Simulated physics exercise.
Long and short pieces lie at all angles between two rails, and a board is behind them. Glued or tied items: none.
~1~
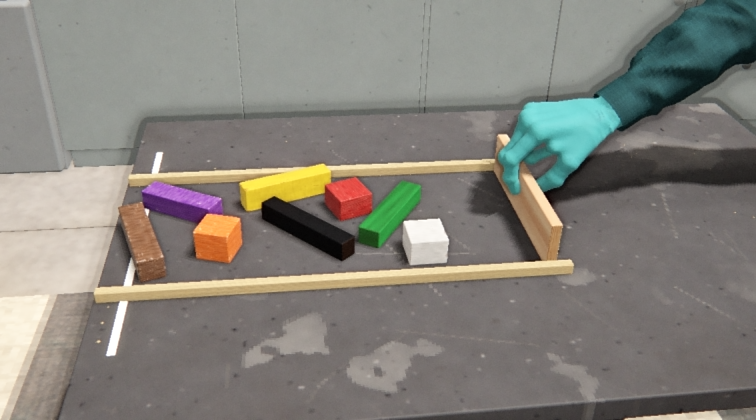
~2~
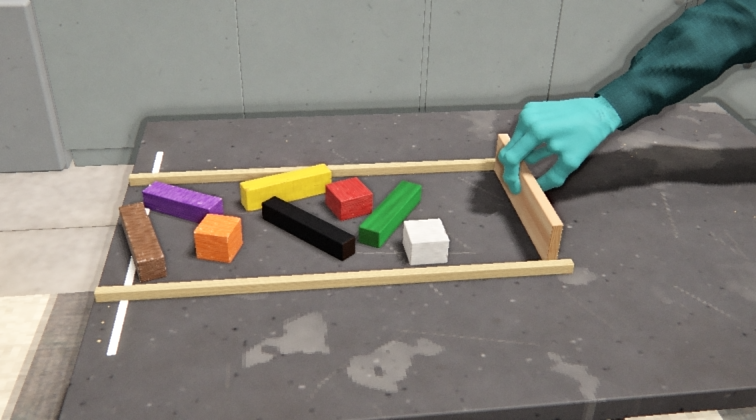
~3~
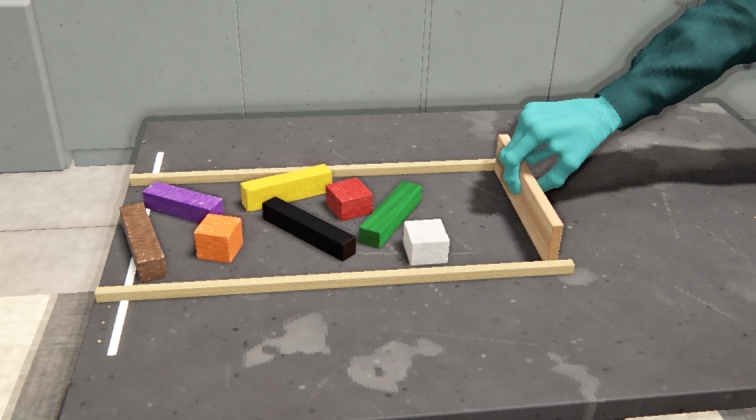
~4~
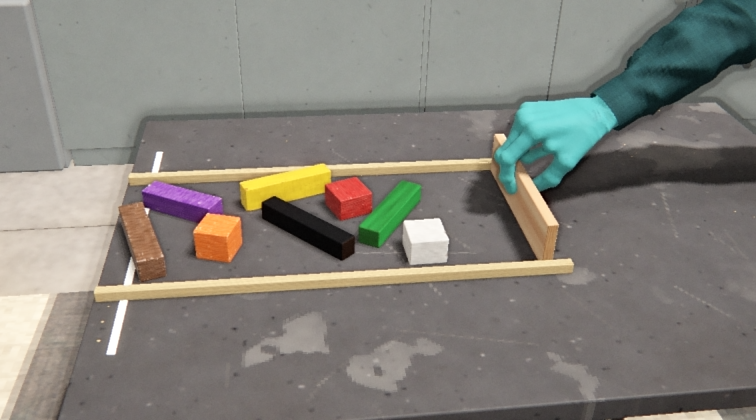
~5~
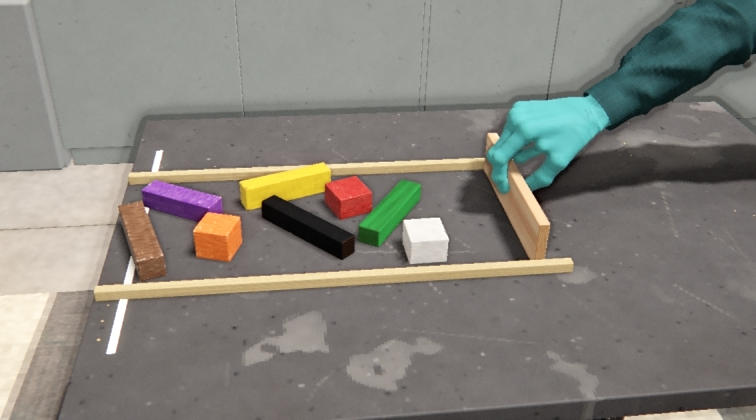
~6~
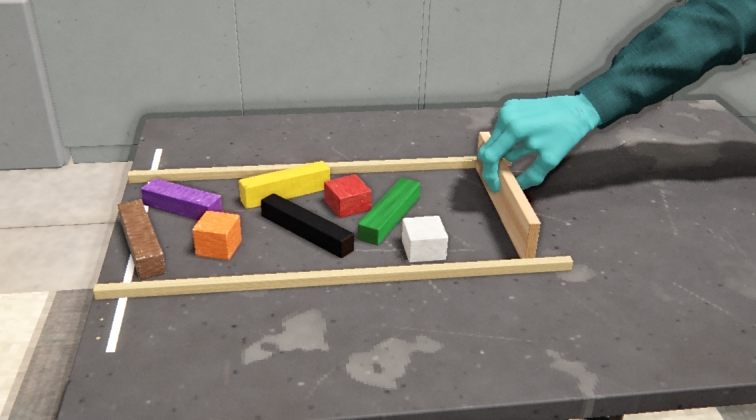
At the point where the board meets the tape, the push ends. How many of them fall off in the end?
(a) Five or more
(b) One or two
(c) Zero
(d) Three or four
a, five or more.
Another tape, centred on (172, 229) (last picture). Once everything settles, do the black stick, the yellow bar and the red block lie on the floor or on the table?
The black stick topples off, the yellow bar stays put, and the red block stays put.
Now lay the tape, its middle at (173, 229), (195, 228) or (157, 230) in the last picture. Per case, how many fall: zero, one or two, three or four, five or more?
Well, going through them: Either three or four, then either three or four, then more than four.
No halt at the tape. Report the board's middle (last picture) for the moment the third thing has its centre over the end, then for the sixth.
The middle is near (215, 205) first and near (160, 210) after.
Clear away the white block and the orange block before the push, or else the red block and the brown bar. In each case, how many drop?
The counts: 5 and 5.
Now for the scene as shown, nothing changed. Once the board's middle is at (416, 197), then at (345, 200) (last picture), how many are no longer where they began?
The counts are 2 and 5.
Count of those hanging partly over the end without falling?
1 of them.
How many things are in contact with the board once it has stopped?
It's 1 of them.
A little later, none off yet; brown bar at rest near (141, 237); purple bar at rest near (182, 200); orange block at rest near (218, 235).
Next, none off yet; brown bar at rest near (141, 237); purple bar at rest near (180, 200); orange block shifted about its own width near (191, 240).
Later still, one off so far; brown bar dropping near (79, 383); purple bar tilted well over near (94, 220); orange block tilted a little near (88, 239).
When it is over, the number that fall off is five or more; down, green stick, red block, black stick, yellow bar, orange block, purple bar and brown bar.
